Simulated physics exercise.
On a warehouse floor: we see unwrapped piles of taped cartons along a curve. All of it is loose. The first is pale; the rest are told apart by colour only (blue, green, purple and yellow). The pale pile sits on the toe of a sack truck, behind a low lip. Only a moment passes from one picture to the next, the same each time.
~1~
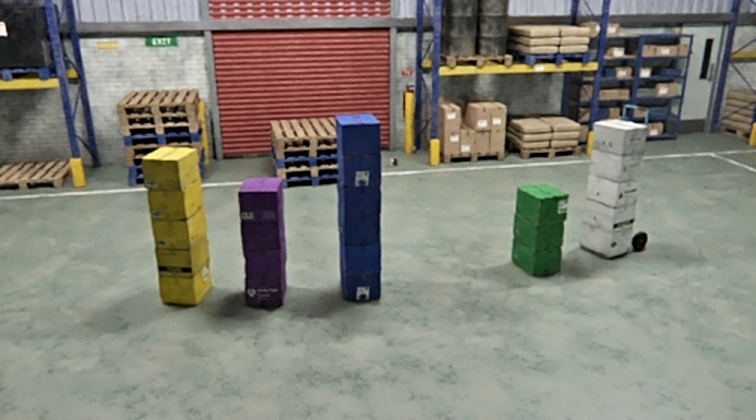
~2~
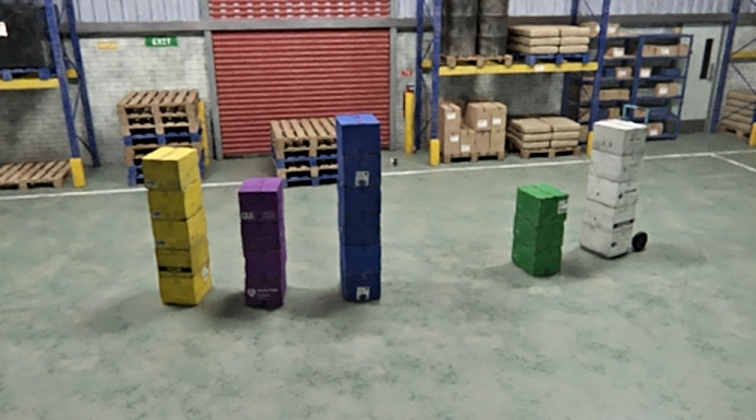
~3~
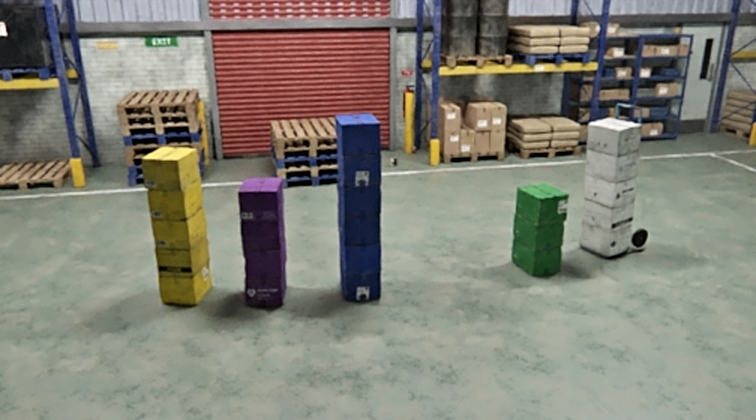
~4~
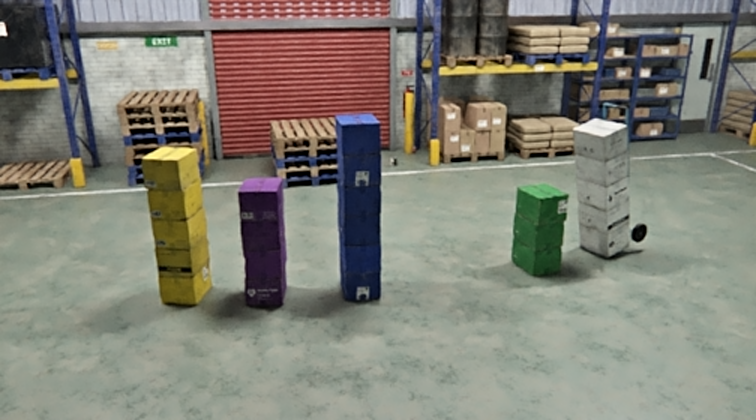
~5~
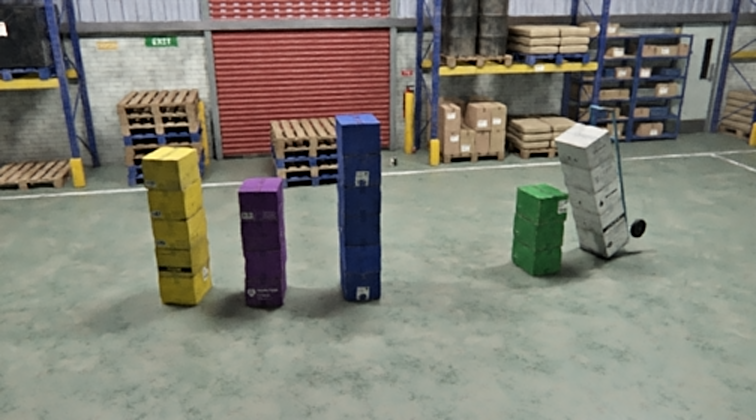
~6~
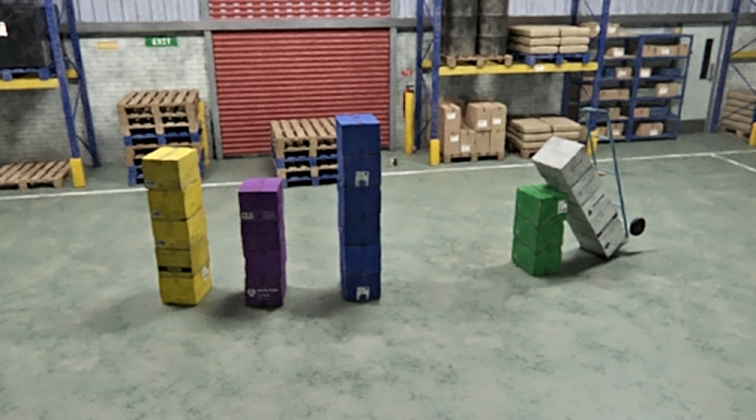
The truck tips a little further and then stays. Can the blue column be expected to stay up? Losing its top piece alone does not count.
That pile is left standing.
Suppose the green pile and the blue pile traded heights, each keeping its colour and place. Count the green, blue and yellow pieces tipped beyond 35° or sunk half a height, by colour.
Pile by pile, green 6, blue 0, yellow 0.
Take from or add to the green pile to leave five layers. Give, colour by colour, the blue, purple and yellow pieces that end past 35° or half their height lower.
Pile by pile, blue 0, purple 0, yellow 0.
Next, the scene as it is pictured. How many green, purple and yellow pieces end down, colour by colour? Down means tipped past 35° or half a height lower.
By colour: Green 3, purple 0, yellow 0.
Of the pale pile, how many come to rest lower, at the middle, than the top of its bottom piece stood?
4 pale pieces.
Shortly afterwards, 5 of the pale pile down; none of the 6 blue cartons down (0 of 18 in all colours); top blue carton unmoved; top green carton tilted a little.
Next, 5 of the pale pile down; none of the 6 blue cartons down (3 of 18 in all colours); top blue carton unmoved; top green carton tilted steeply, about its own height lower.
In the end, 5 of the pale pile down; none of the 6 blue cartons down (3 of 18 in all colours); top blue carton unmoved; top green carton upside down. From the last view, middles, top blue carton near (357, 134), top green carton near (427, 275).
